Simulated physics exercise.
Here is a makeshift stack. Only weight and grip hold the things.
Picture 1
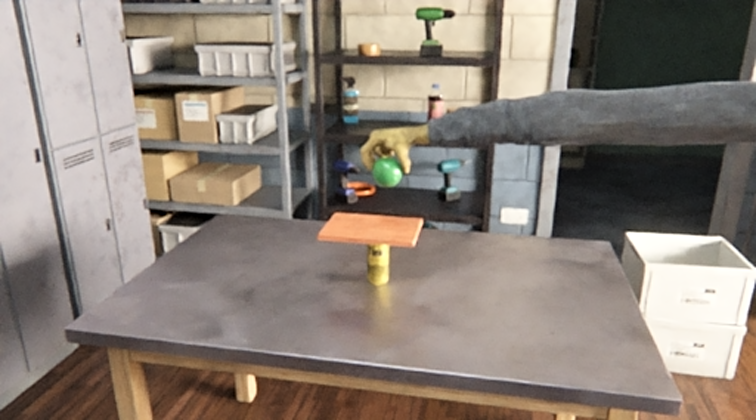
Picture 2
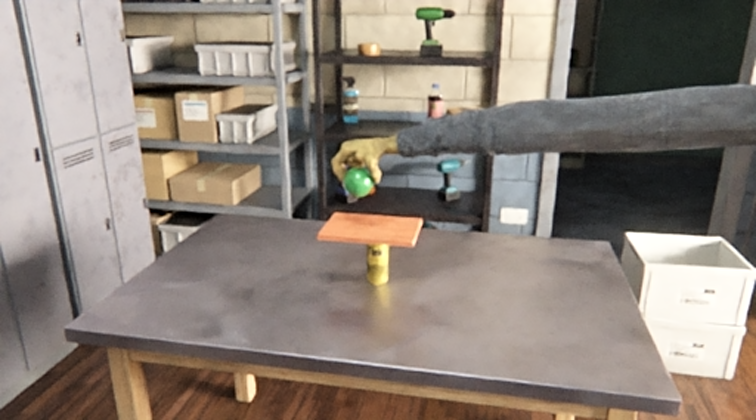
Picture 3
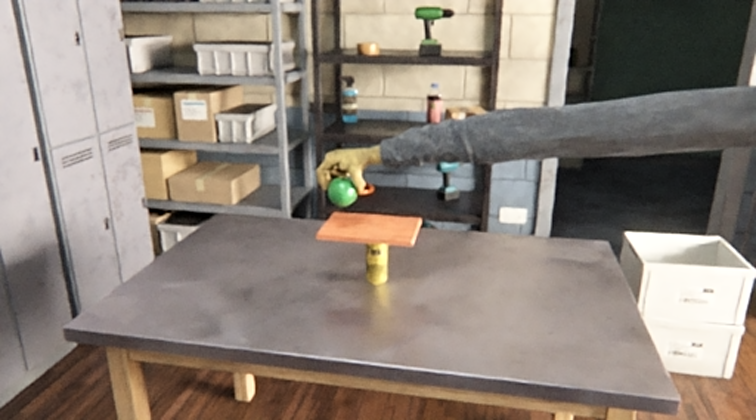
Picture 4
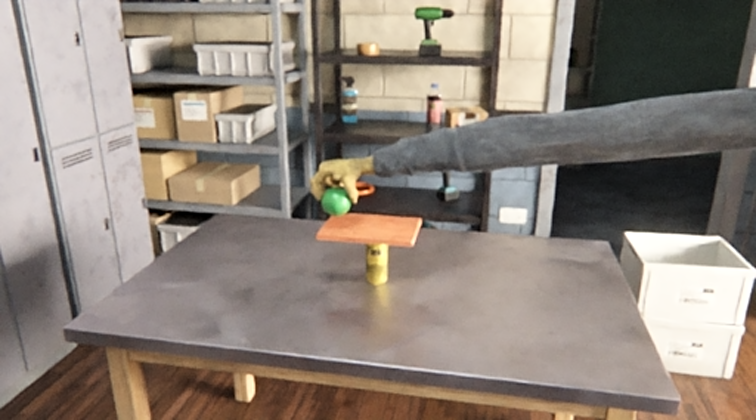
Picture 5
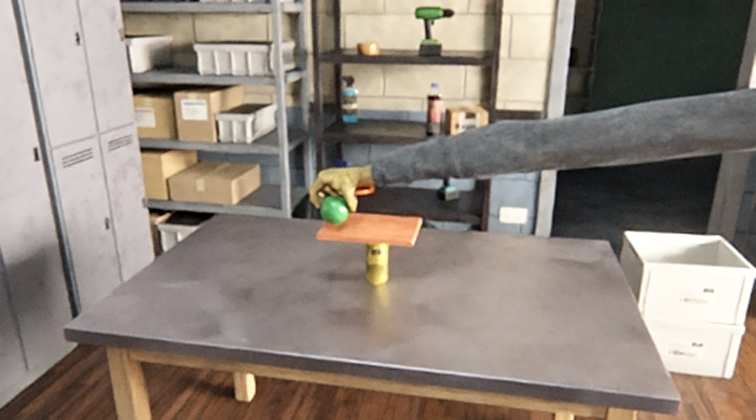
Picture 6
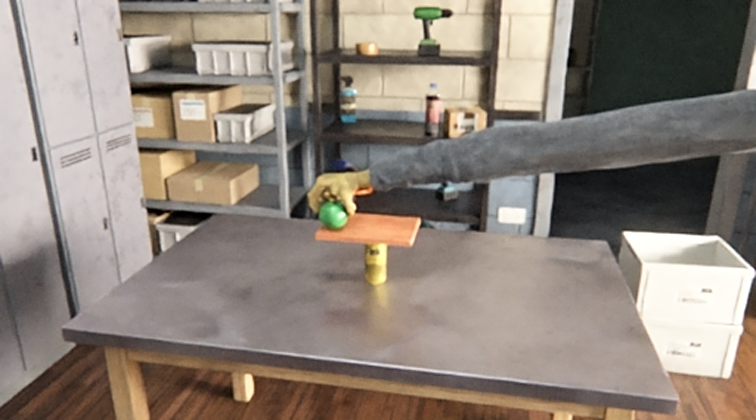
The footage shows a gloved hand lowering a green apple leftward and down toward an orange board balanced on a yellow can on a workbench, then setting it on the board's left end while still holding it.
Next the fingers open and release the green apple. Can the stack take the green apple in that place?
In the end the stack gives way.
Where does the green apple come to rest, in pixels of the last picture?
Near (326, 272).
Then, 0.30 s after the last picture, green apple now fallen; orange board tipped 49° from how it was.
Then, 0.40 s after the last picture, orange board on its side.
Then, 0.60 s after the last picture, orange board now fallen.
Then, 0.80 s after the last picture, yellow can tipped 5° from how it was.
At rest, fallen, orange board and green apple; yellow can in place. Seen from the same camera at the end, green apple near (326, 272). The stack loses its balance.
